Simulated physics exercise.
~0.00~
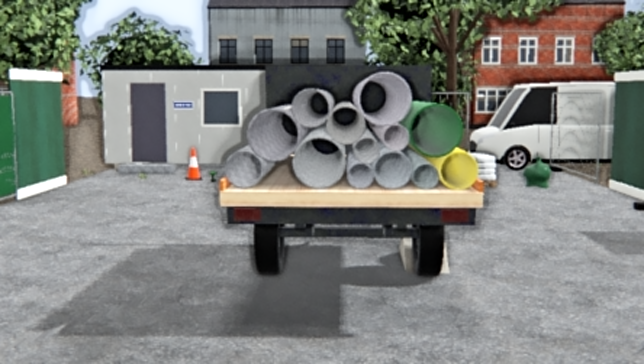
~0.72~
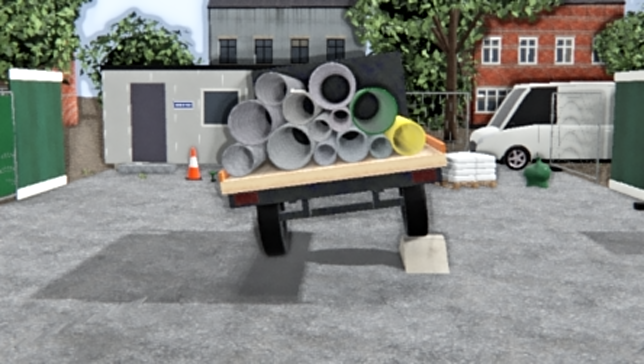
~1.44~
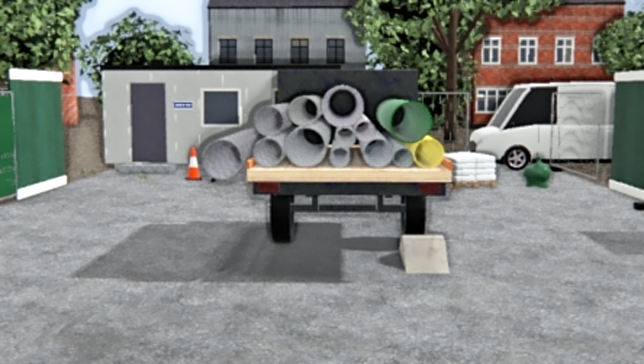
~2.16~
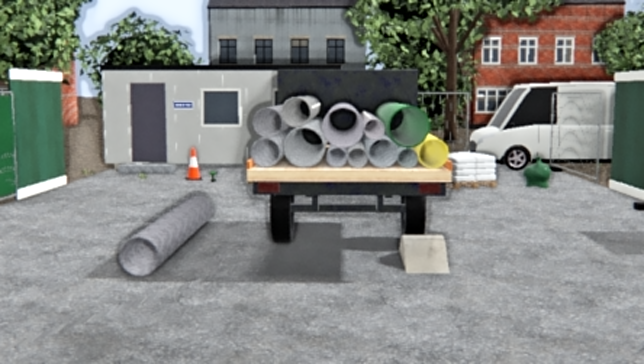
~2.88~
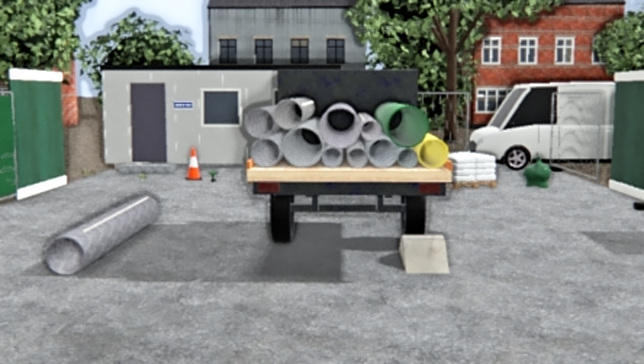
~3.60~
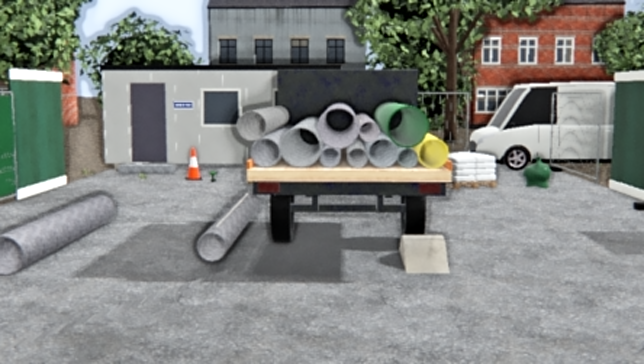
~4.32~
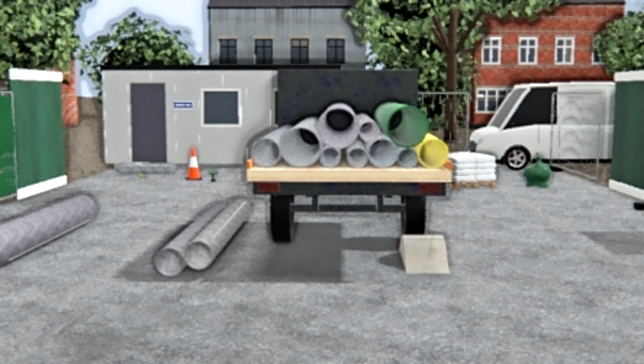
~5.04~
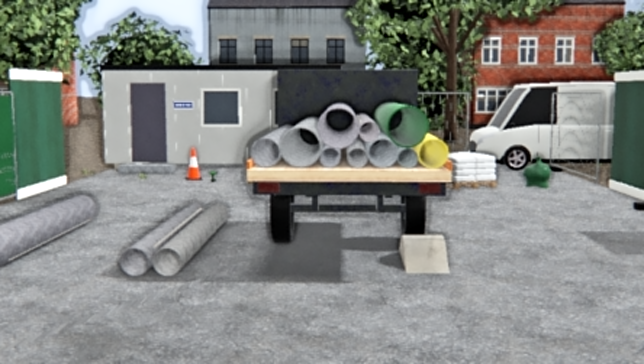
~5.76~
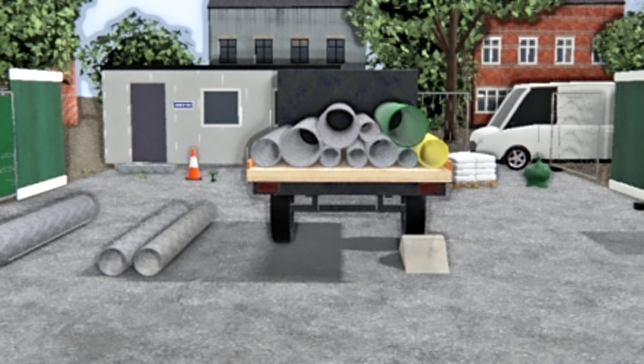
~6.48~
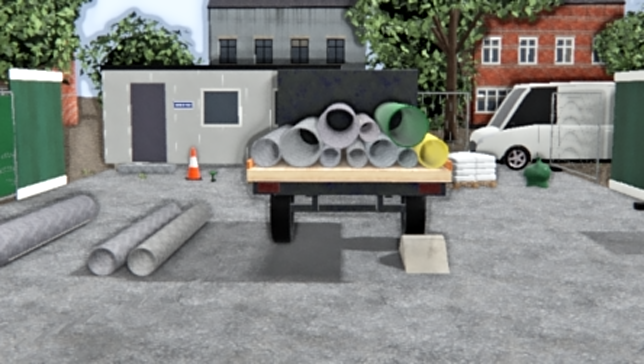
A flat trailer stacked with loose grey pipes, one green and one yellow at the right, is seen from behind in a paved yard, with a cabin and orange cone to the left and a white van to the right. Its right wheel rides up a concrete block, tipping the deck and shifting the load left. The trailer drops level beyond it, and a large grey pipe falls off the left side and rolls away. Two more grey pipes follow, settling side by side on the ground. The green and yellow pipes stay aboard with the rest.
